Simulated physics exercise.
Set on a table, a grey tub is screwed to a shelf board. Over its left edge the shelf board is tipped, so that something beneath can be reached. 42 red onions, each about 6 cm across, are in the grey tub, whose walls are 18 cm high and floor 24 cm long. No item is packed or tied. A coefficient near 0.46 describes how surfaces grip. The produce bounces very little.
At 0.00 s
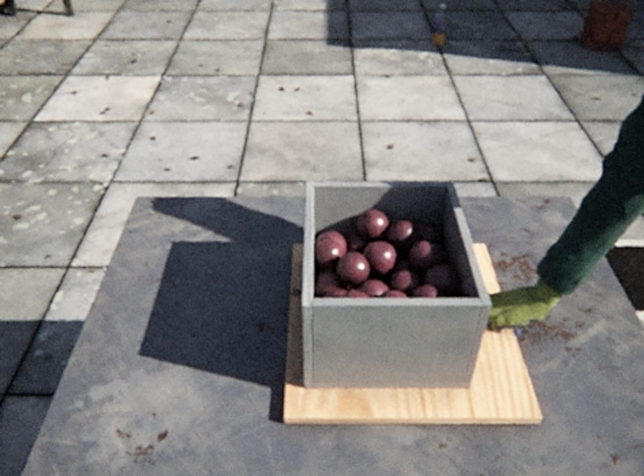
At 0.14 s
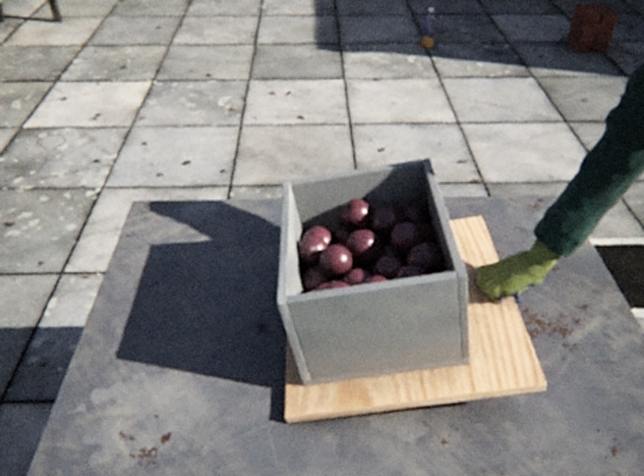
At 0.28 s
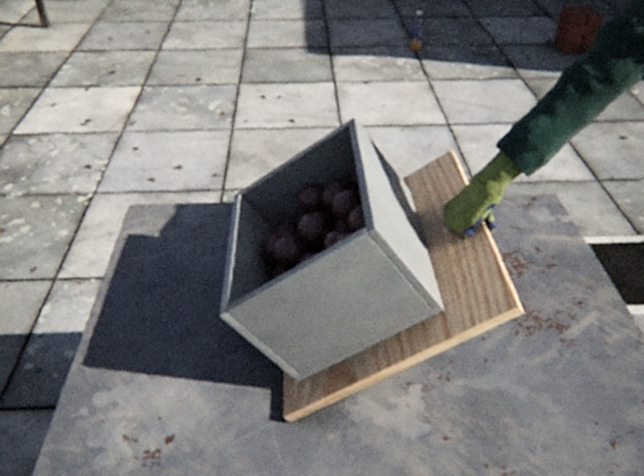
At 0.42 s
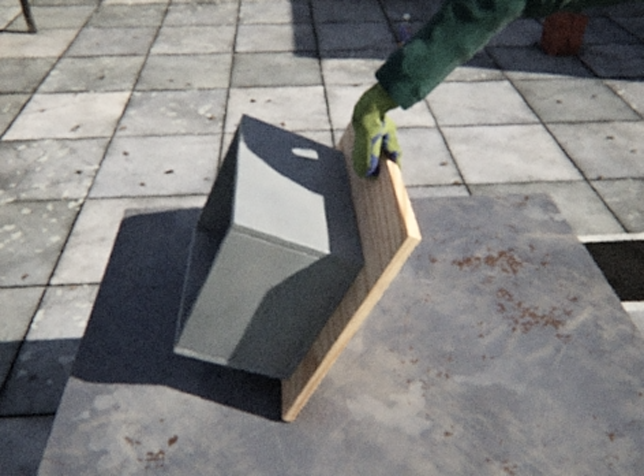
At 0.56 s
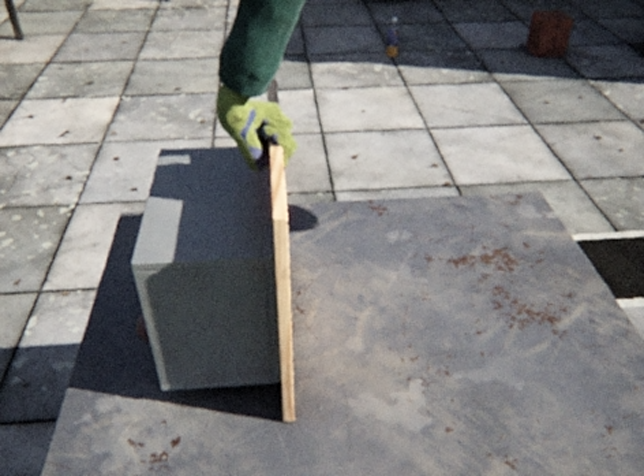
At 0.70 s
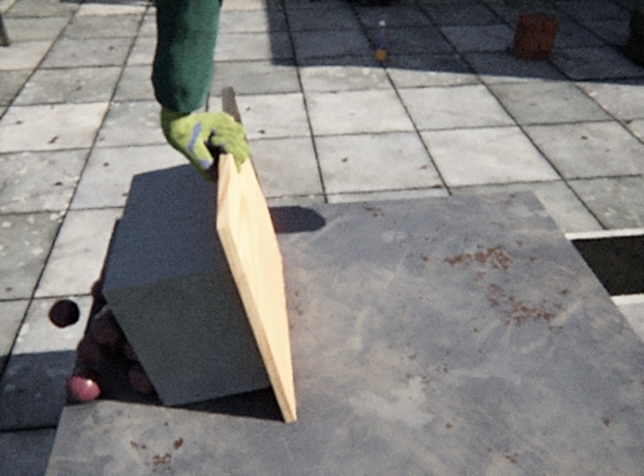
A grey tub of dark red, round onions sits on a pale wooden board on a worn grey table, seen from above on a sunlit paved terrace. A green-sleeved arm in a yellow-green glove lifts the board's right edge, swinging board and tub leftward onto the tub's side and slightly beyond. Several onions come out at the left as the camera shifts slightly.
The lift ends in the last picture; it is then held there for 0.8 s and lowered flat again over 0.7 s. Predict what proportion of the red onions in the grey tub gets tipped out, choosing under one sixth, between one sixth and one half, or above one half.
My bet is the number getting out will be above one half of the total.
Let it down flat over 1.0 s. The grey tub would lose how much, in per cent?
Grey tub 100 per cent.
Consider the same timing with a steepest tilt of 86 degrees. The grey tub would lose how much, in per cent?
Grey tub: 40%.
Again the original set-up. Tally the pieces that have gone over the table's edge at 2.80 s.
Around 25.
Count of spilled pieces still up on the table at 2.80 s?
The count is about 16.
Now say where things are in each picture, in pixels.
In the first frame (places track the rim corner closest to us here; the camera moves round a little), grey tub (312, 302); tipped 0°; all still inside.
The second frame shows grey tub (287, 299); tipped 10°.
The third frame shows grey tub (227, 309); tipped 35°.
The fourth frame shows grey tub (176, 344); tipped 65°.
The fifth frame shows grey tub (161, 382); tipped 90°.
The sixth frame shows grey tub (163, 400); tipped 100°; 14 out.
After 1.04 s, tilt 100°; the grey tub is down by 28 of 42.
After 1.46 s, tilt 100°; the grey tub is down by 35 of 42.
After 2.04 s, tilt 13°; the grey tub is down by 42 of 42.
Final count (at 2.80 s), the grey tub is down by 42 of 42. Asked share, 42 of 42, 100 per cent.
